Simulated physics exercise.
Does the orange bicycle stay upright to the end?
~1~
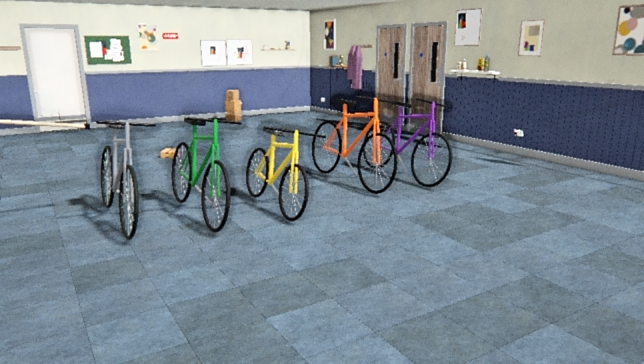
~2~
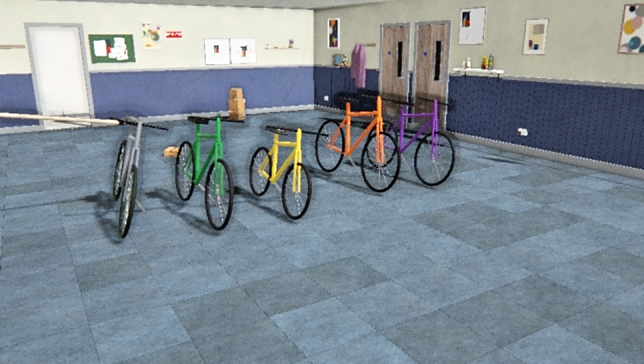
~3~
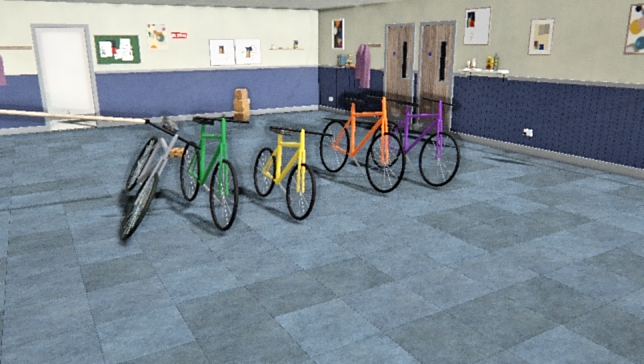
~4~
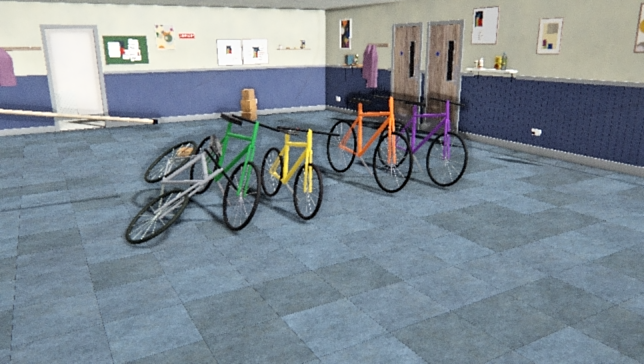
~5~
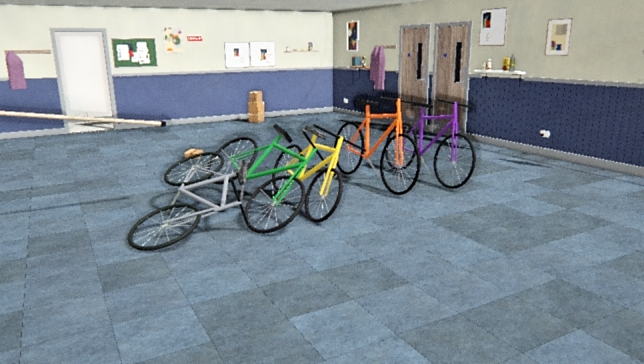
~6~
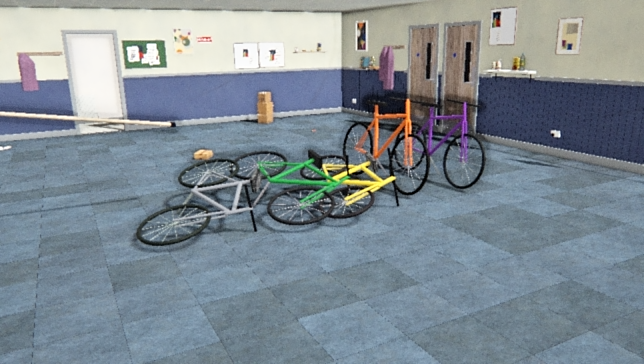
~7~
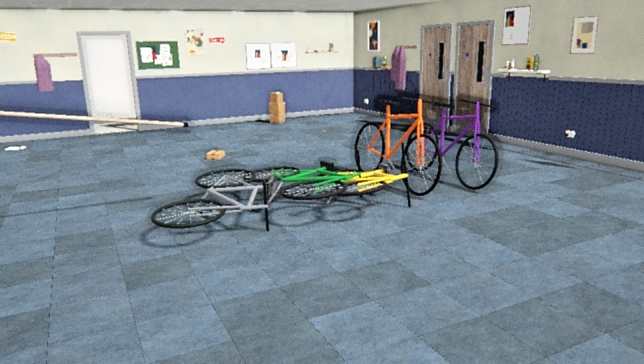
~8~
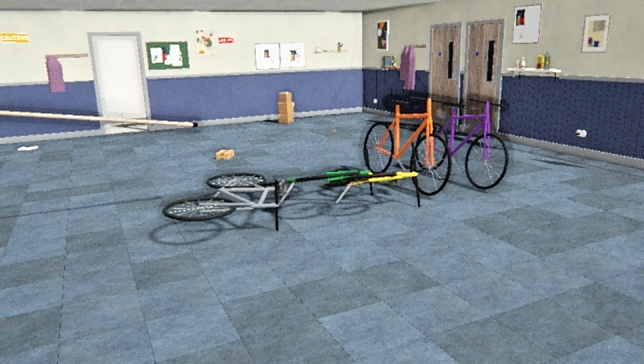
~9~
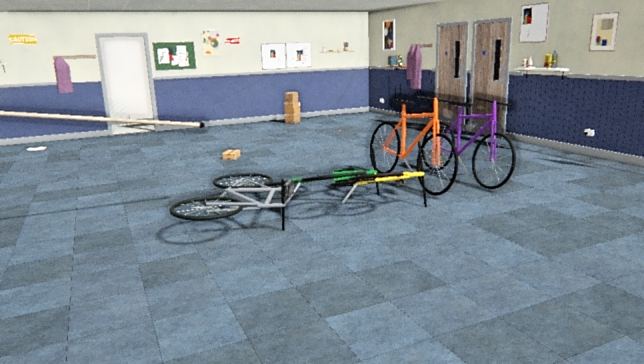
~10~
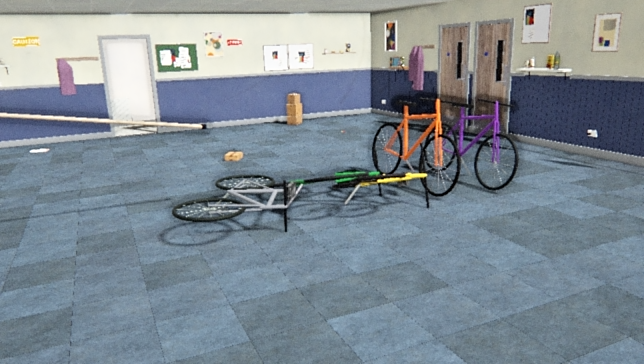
Yes, the orange bicycle stays upright in its place. The gray, green and yellow ones end up lying on the floor beside it.
